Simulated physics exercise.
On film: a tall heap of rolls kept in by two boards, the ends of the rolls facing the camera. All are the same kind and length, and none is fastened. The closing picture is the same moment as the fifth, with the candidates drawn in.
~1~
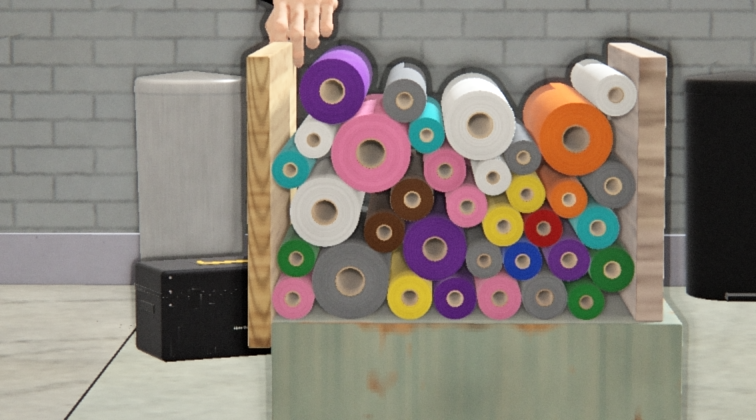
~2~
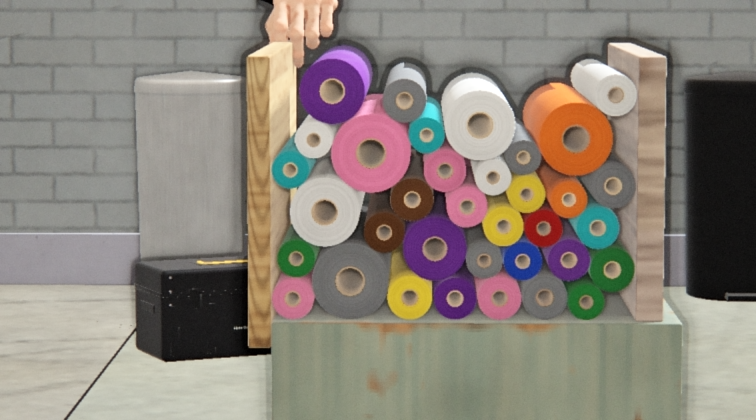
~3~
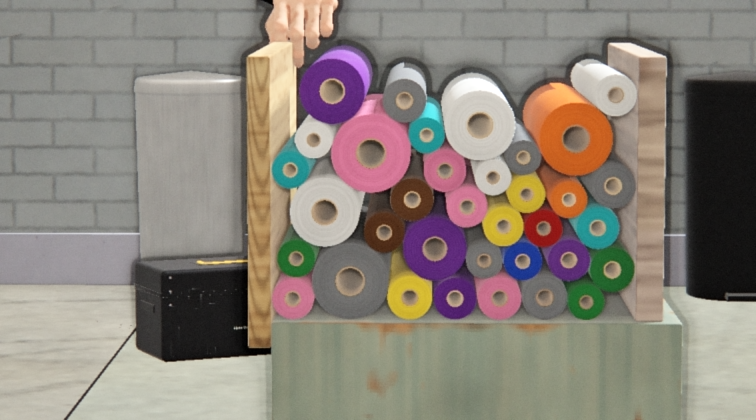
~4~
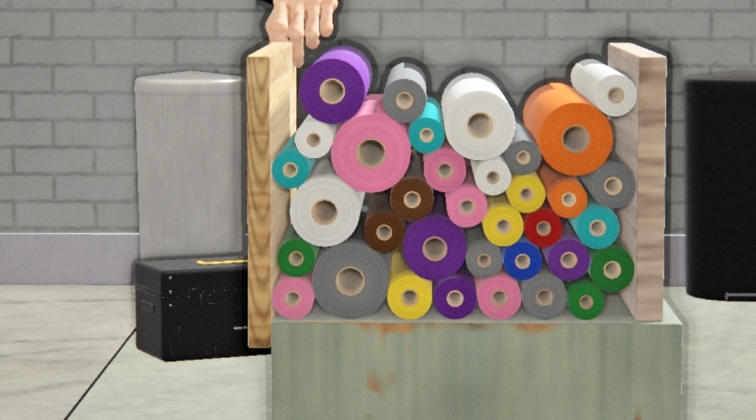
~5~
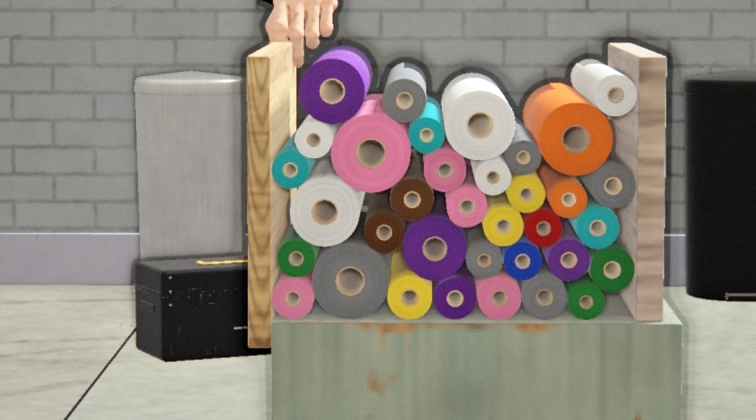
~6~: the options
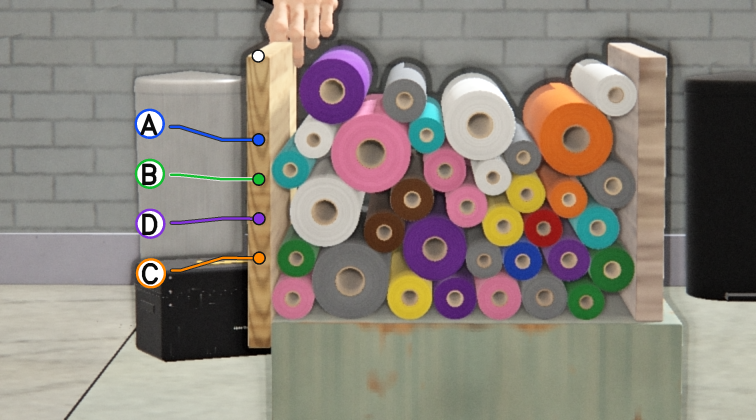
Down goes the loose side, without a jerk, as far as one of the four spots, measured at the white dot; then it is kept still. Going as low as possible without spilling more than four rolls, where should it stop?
No lower than C.
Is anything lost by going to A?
No, at A.
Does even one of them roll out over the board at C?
Yes.
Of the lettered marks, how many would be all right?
The number is four.
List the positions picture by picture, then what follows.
The first picture shows a pink roll (445, 171); a white roll (480, 125); side board (274, 180).
The second picture shows side board (274, 180); a pink roll (292, 298).
The third picture shows a grey roll (545, 297); a grey roll (484, 261).
The fourth picture shows a brown roll (384, 232); an orange roll (569, 200).
The fifth picture shows a pink roll (445, 171); a white roll (480, 125); side board (274, 180).
On the marked copy, A at (259, 139); B at (259, 179); C at (259, 258); D at (259, 219); the white dot at (258, 56).
Taking C. A third of the way, top of the board (271, 143).
Two thirds of the way, top of the board (271, 245).
When it is over, top of the board (271, 257), three out over the board.
As for the rest, A none out over the board; B none out over the board; D two out over the board.
